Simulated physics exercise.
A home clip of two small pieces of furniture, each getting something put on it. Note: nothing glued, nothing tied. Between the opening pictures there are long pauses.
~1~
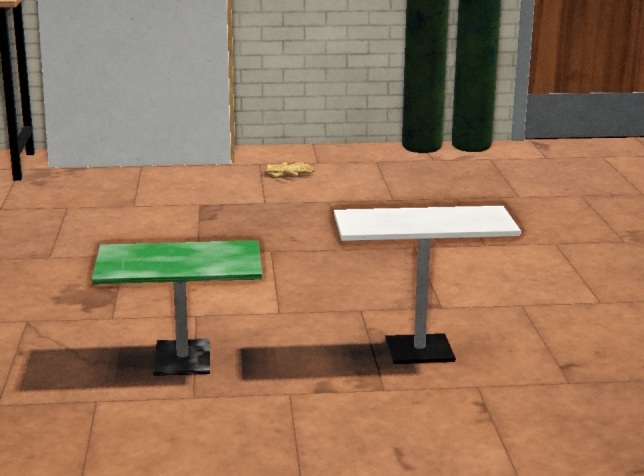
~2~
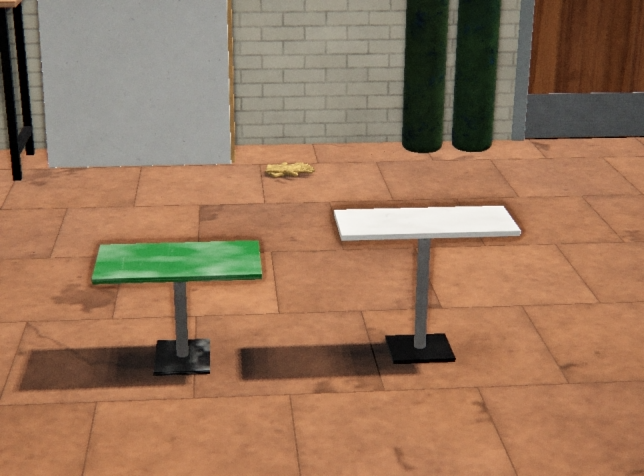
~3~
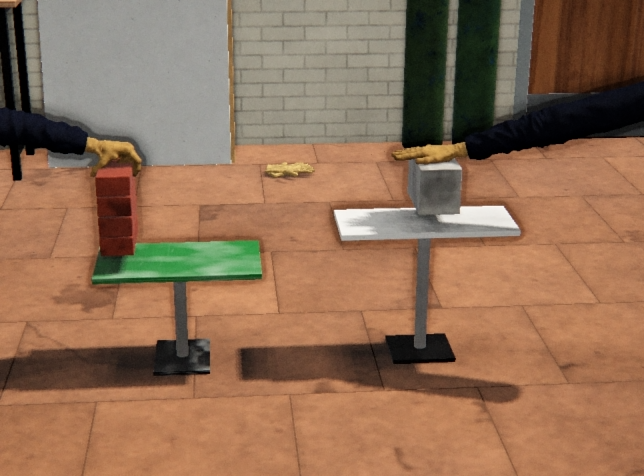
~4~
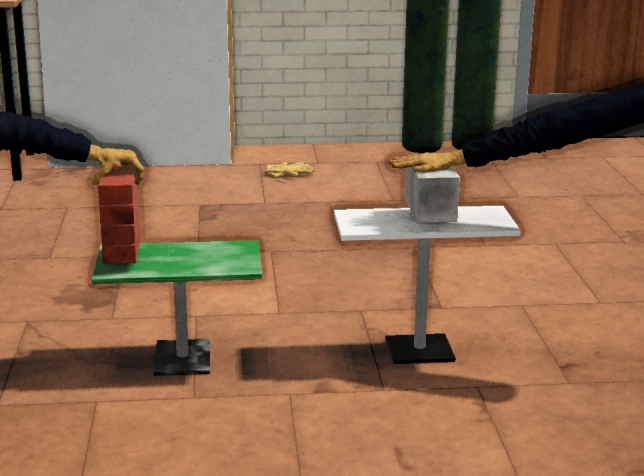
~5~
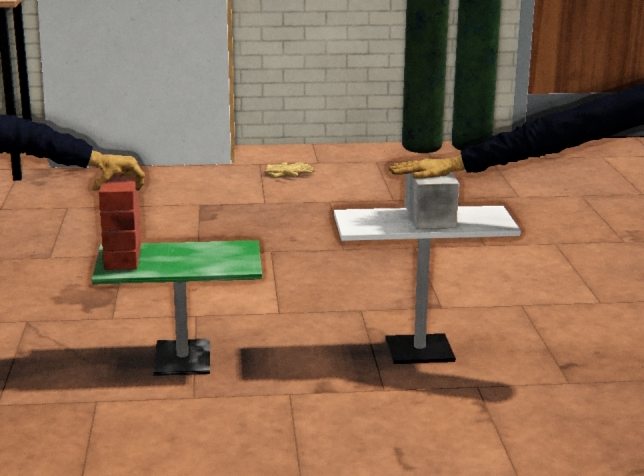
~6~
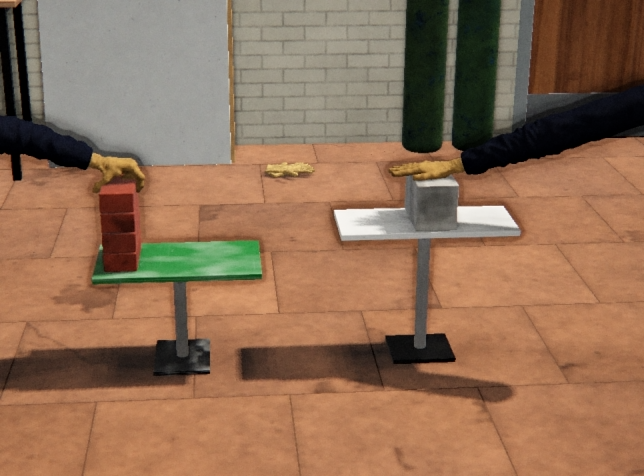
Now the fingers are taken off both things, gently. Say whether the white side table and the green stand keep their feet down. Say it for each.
Result: I reckon the white side table will stay up; I reckon the green stand won't stay up.
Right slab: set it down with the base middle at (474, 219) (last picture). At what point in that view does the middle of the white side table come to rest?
It finishes somewhere near (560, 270).
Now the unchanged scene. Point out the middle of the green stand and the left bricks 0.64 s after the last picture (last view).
The green stand around (105, 269); the left bricks around (32, 272).
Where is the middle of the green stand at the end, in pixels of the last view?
You'll find it close to (69, 297).
Then, 0.64 s after the last picture, white side table at rest near (425, 223); green stand tipped 38° from how it was near (105, 269).
At rest, the white side table stays flat on its feet, near (425, 223); the green stand tips up, near (69, 297).
